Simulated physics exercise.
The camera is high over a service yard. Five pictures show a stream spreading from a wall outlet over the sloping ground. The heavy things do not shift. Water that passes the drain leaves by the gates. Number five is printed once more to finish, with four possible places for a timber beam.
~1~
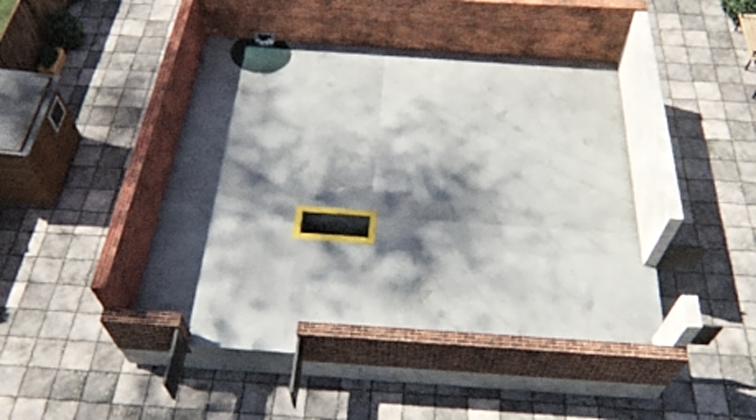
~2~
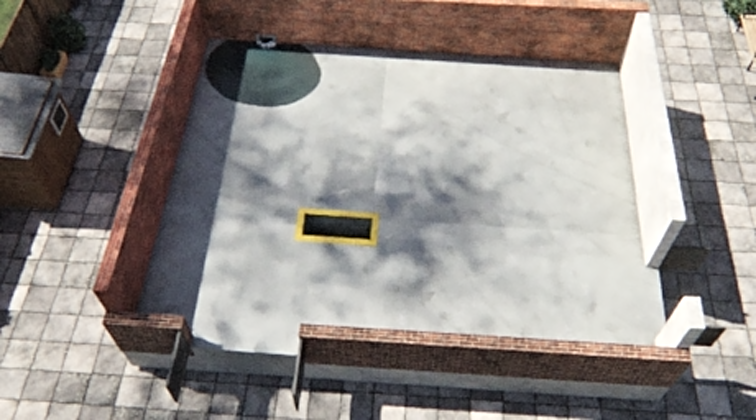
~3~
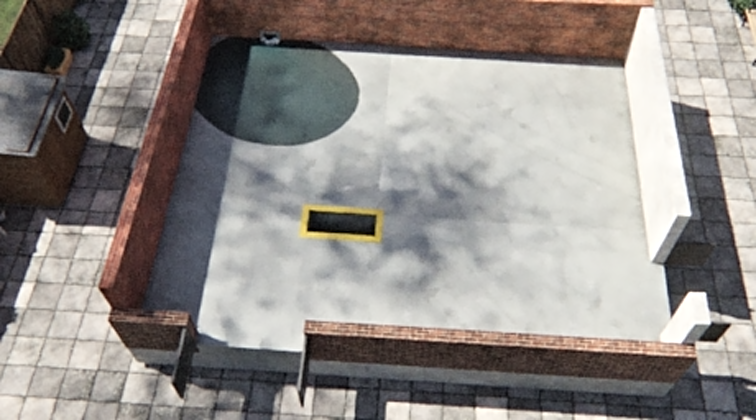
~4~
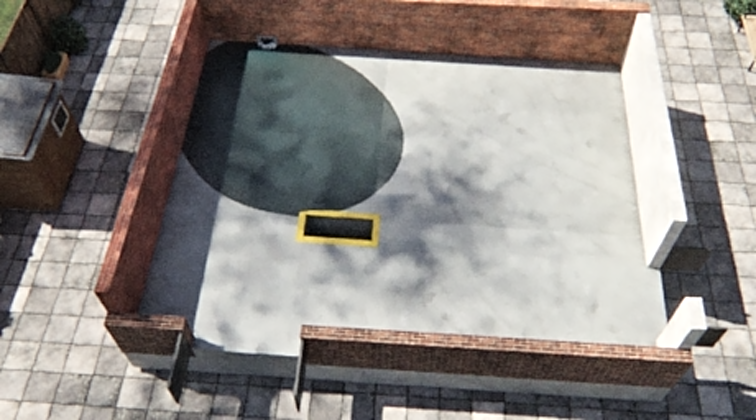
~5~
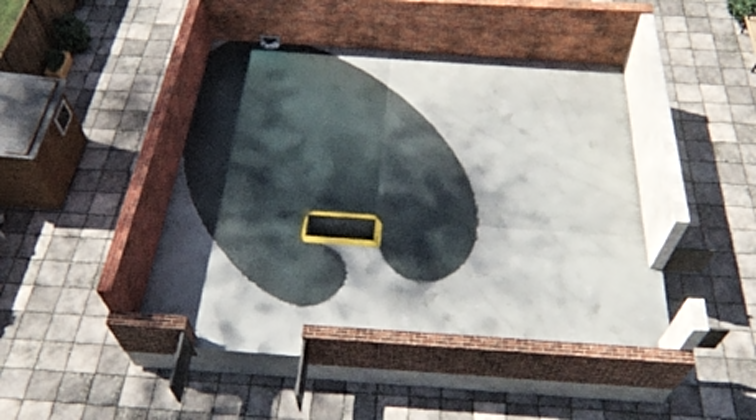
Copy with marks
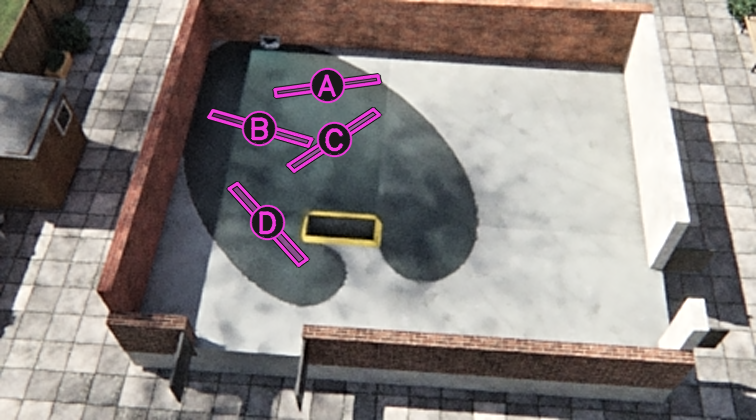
Walled concrete yard seen from above, with dark water spreading from the top left corner and parting around a yellow-edged gully.
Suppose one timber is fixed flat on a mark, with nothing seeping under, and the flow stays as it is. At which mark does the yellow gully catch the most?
It is D.
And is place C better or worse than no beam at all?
Worse.
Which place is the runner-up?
The answer is A.
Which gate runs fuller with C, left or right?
The right gate.
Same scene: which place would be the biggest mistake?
Place B.
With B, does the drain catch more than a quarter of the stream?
No.
On the marked copy, A from (275, 92) to (378, 79); B from (210, 113) to (309, 142); C from (291, 168) to (376, 112); D from (233, 186) to (302, 262).
With A, about 29 % of the stream runs into the yellow gully, about 70 % out by the gates.
With B, about 12 % of the stream runs into the yellow gully, about 88 % out by the gates.
With C, about 15 % of the stream runs into the yellow gully, about 84 % out by the gates.
With D, about 48 % of the stream runs into the yellow gully, about 51 % out by the gates.
